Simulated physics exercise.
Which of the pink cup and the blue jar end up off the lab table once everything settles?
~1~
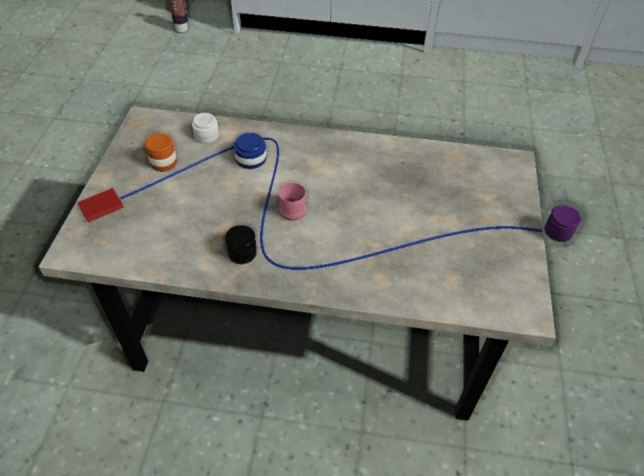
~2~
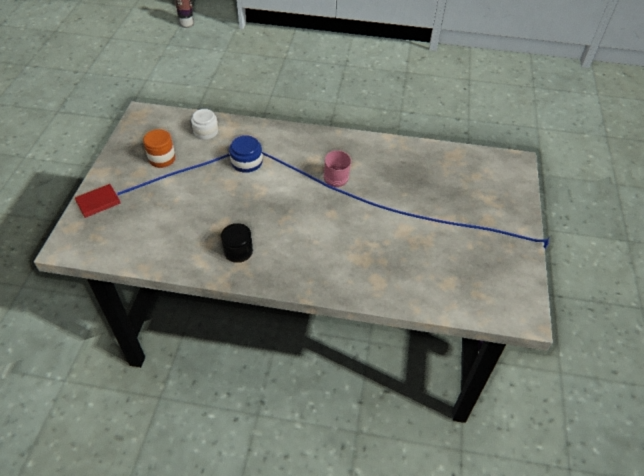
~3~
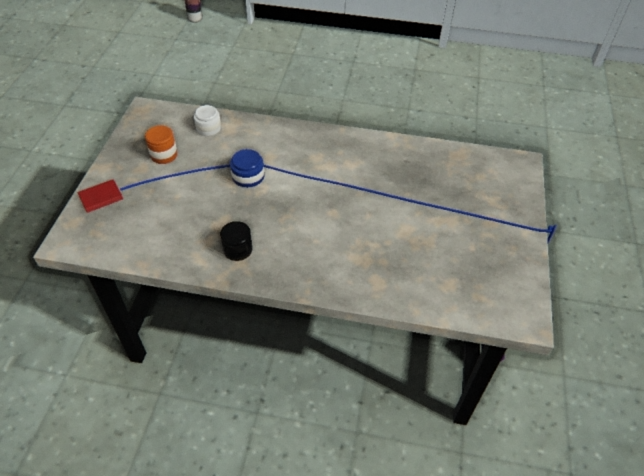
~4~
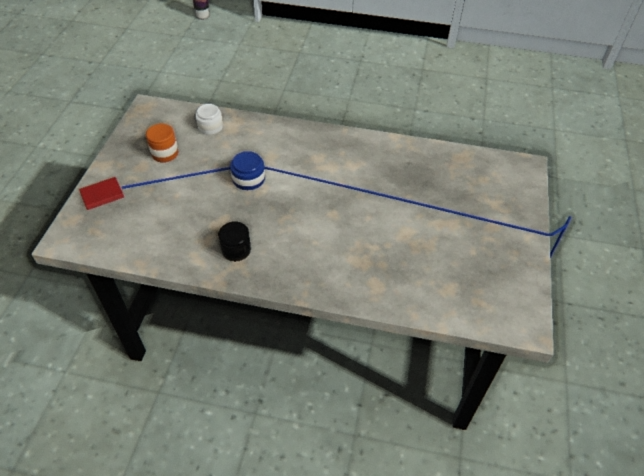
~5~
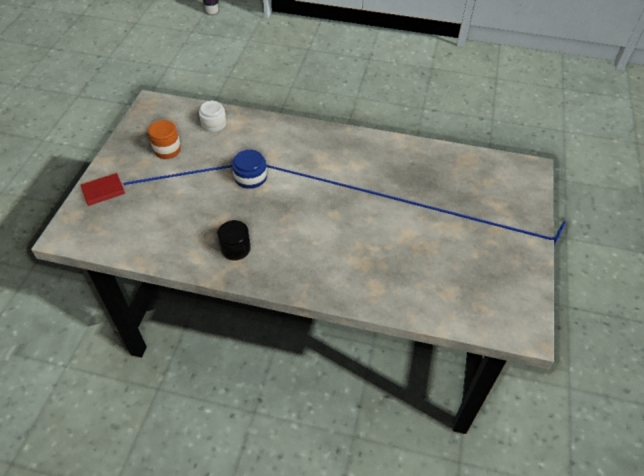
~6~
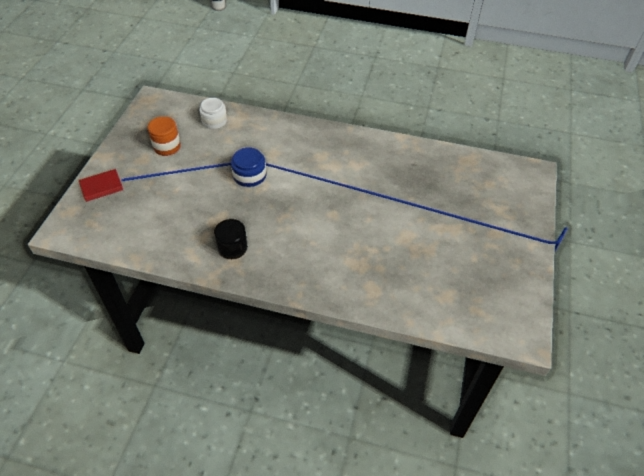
Only the pink cup ends up off the table, having gone over the edge. The blue jar shifts a little but stays on the tabletop, with the cable bending around it.
